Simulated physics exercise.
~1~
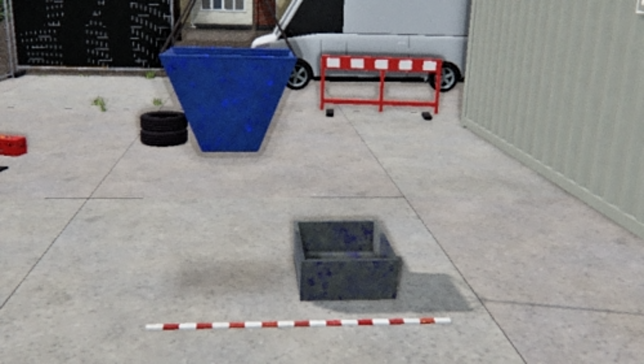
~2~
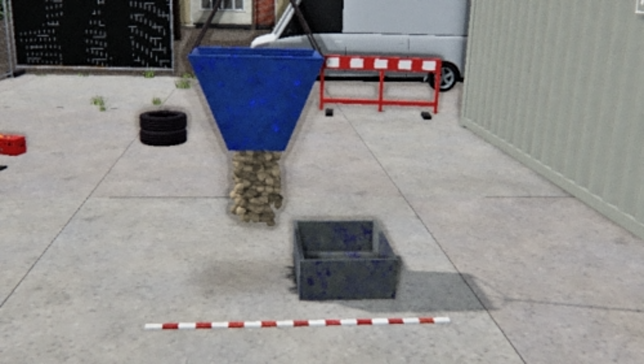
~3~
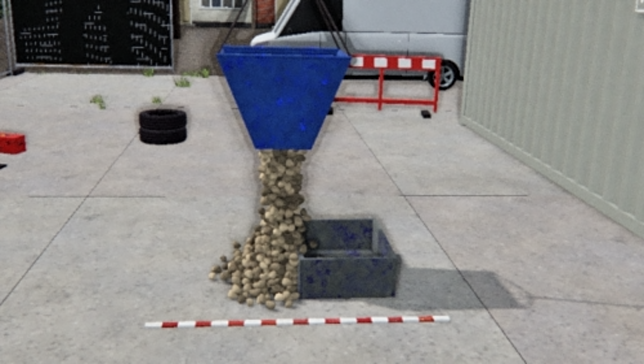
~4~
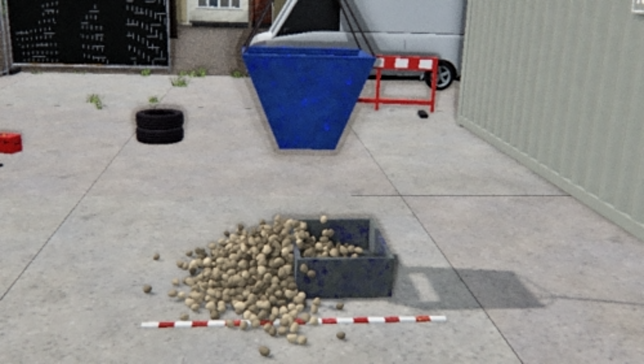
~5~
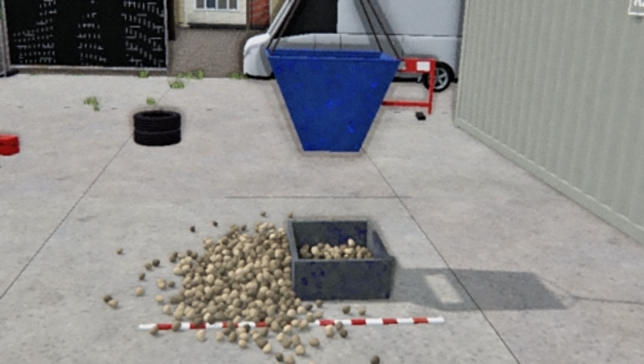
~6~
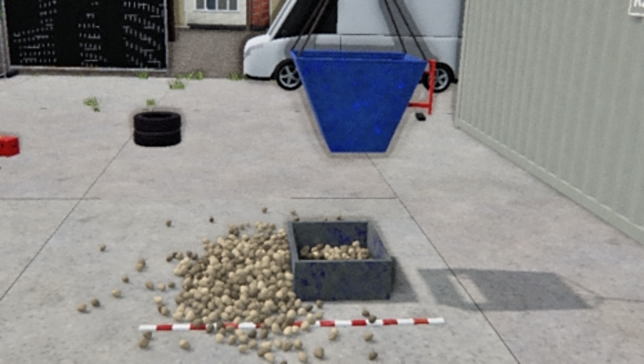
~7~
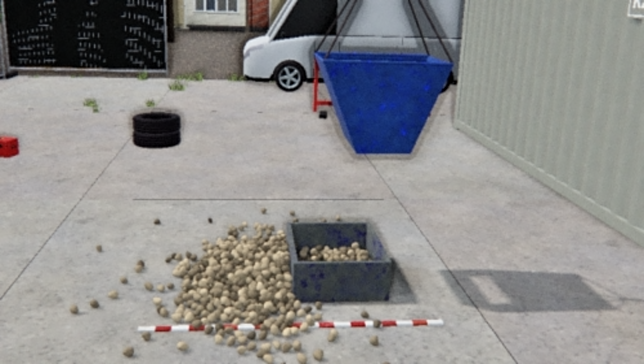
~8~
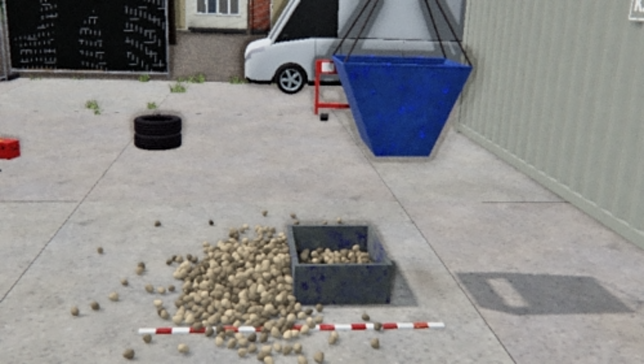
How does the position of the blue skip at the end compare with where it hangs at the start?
At the start it hangs left of the bin, near the black tyres. By the end it has moved well to the right, past the bin and close to the pale ribbed wall.
